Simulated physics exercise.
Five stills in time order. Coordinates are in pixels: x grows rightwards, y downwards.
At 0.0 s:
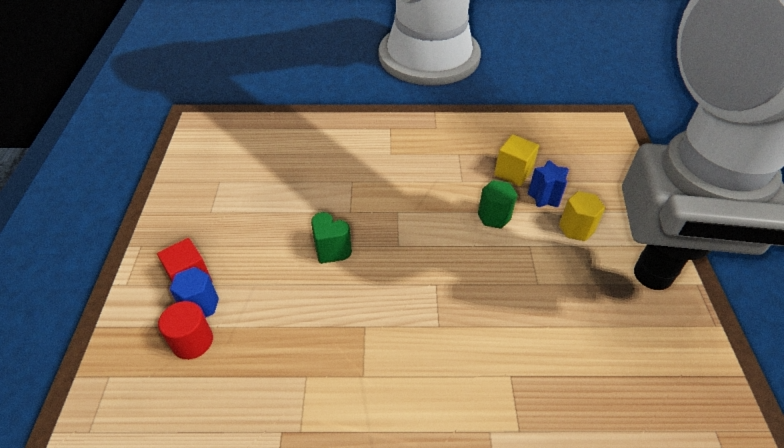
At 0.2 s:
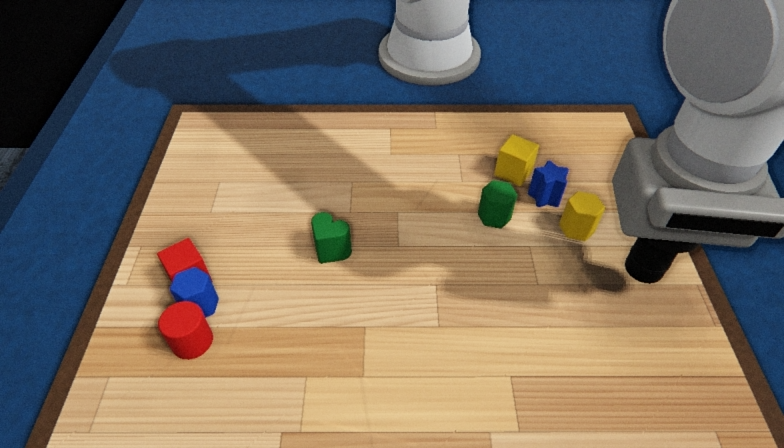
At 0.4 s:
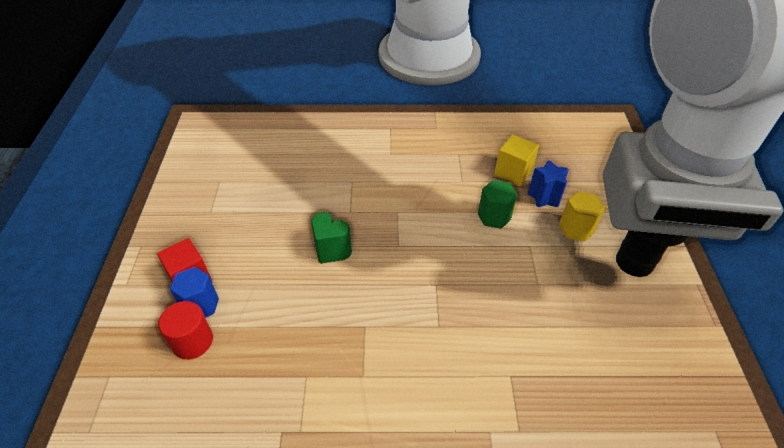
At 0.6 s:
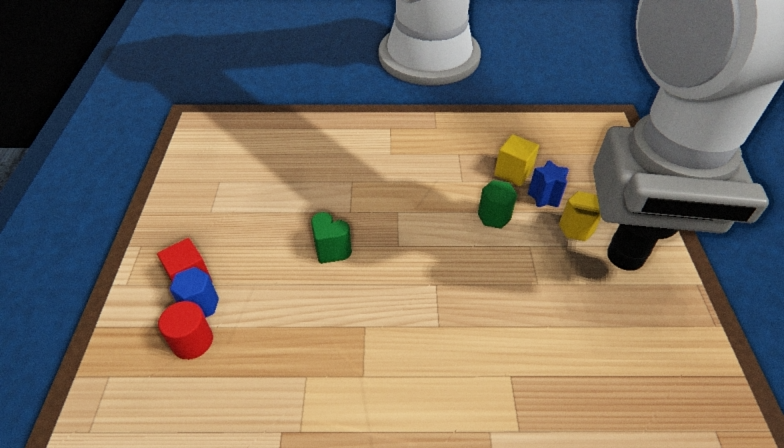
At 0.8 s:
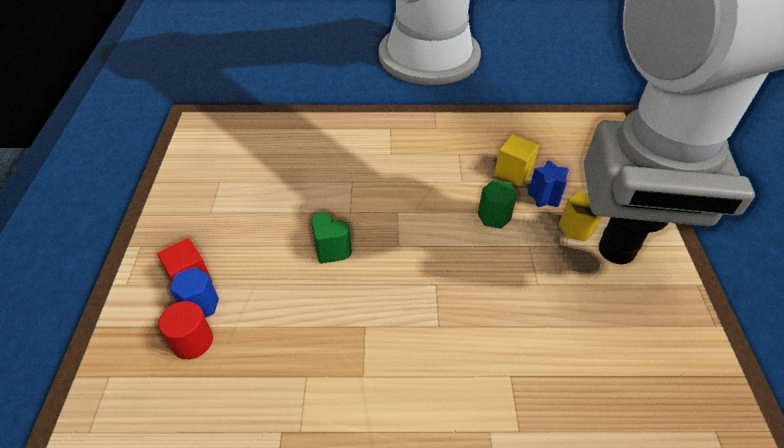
A gray robot arm with a black peg starts at the right edge of a wooden board and slides slowly left and slightly upward, nearing the yellow six-sided block. The yellow, blue and green blocks nearby, the green heart, and the red and blue pieces at left all stay still.
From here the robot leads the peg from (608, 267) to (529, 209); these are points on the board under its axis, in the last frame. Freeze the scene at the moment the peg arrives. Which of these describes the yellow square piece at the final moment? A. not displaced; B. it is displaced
A
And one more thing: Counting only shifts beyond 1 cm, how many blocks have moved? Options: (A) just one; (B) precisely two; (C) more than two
The answer is B.
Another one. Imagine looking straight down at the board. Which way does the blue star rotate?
Watching from overhead, you'd notice the blue star rotating counter-clockwise.
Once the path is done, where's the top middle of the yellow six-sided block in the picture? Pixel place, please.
Put as a pixel place, it's (569, 177).
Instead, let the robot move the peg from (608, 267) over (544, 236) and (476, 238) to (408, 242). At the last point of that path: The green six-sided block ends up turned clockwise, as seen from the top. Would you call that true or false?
It is true.
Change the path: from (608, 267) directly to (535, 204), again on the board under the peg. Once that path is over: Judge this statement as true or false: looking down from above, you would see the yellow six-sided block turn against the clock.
That is false.
The first path, step by step. One third of the way, peg at (586, 230); yellow six-sided block at (580, 195), turned 15° clockwise.
Two thirds of the way, peg at (559, 211); blue star at (551, 163), turned 30° anticlockwise; yellow six-sided block at (572, 181), turned 70° clockwise.
At the end, peg at (534, 192); yellow square piece unmoved; blue star at (549, 159), turned 25° anticlockwise; yellow six-sided block at (569, 177), turned 95° clockwise.
